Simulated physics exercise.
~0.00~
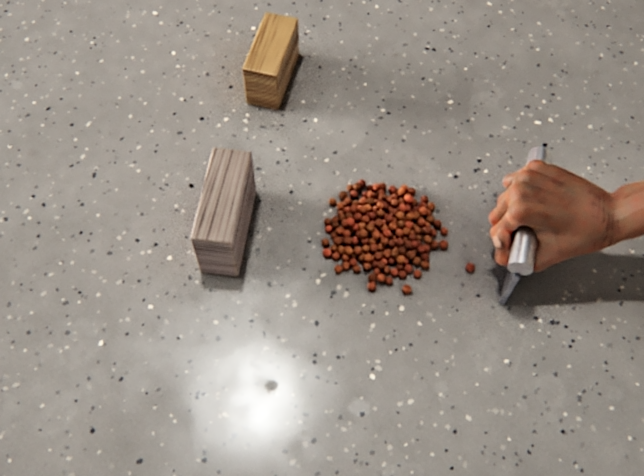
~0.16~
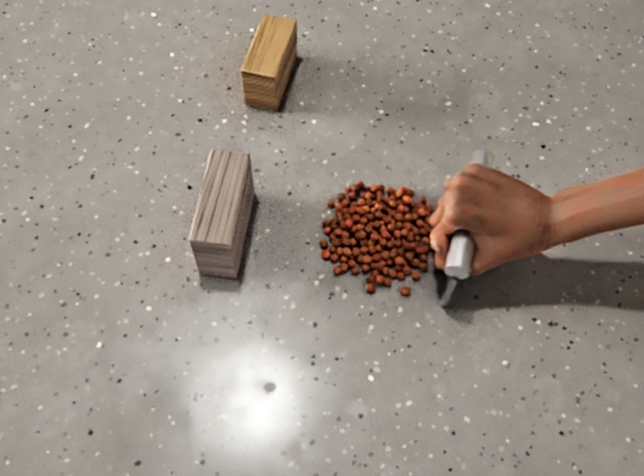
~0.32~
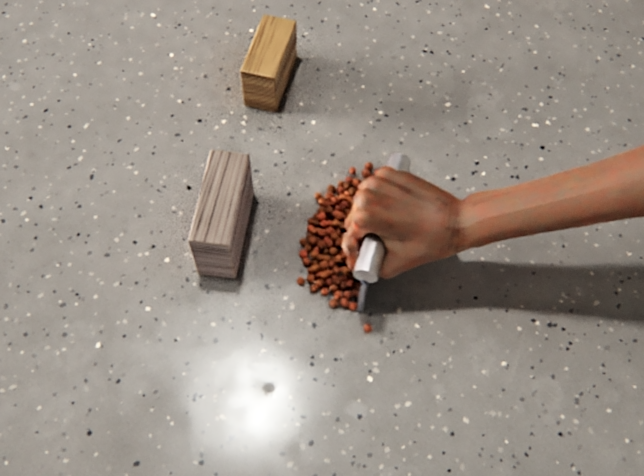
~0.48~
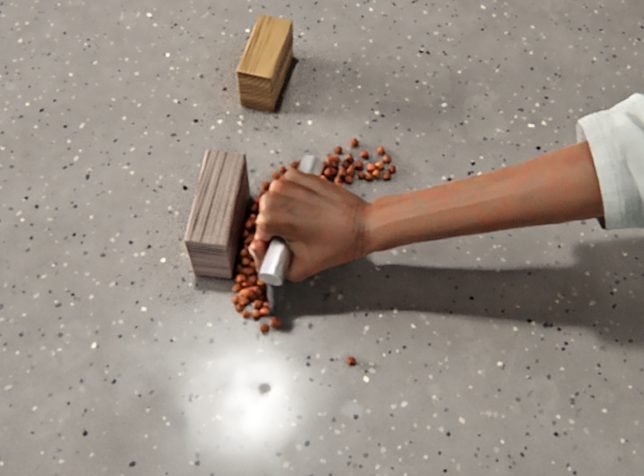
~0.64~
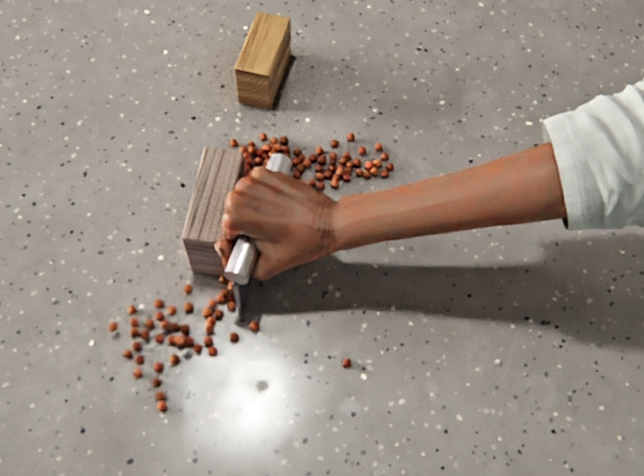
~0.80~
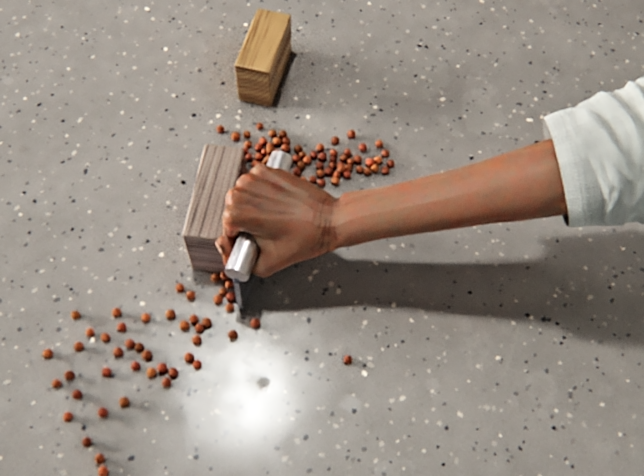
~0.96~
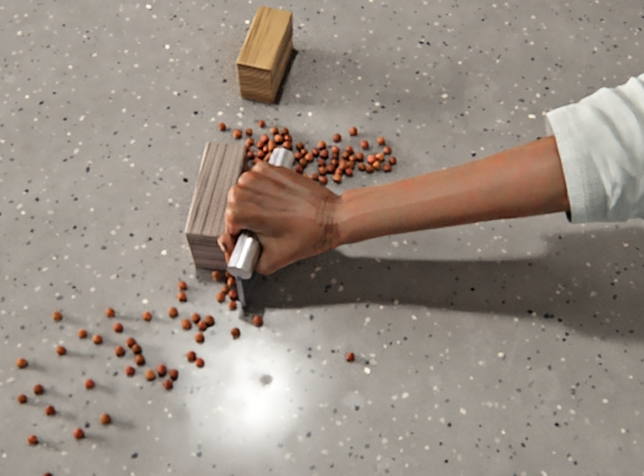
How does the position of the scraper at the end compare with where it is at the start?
At the start the scraper is on the right side of the view, to the right of the pellet heap. By the end it is well to the left, close against the right side of the greyish block.
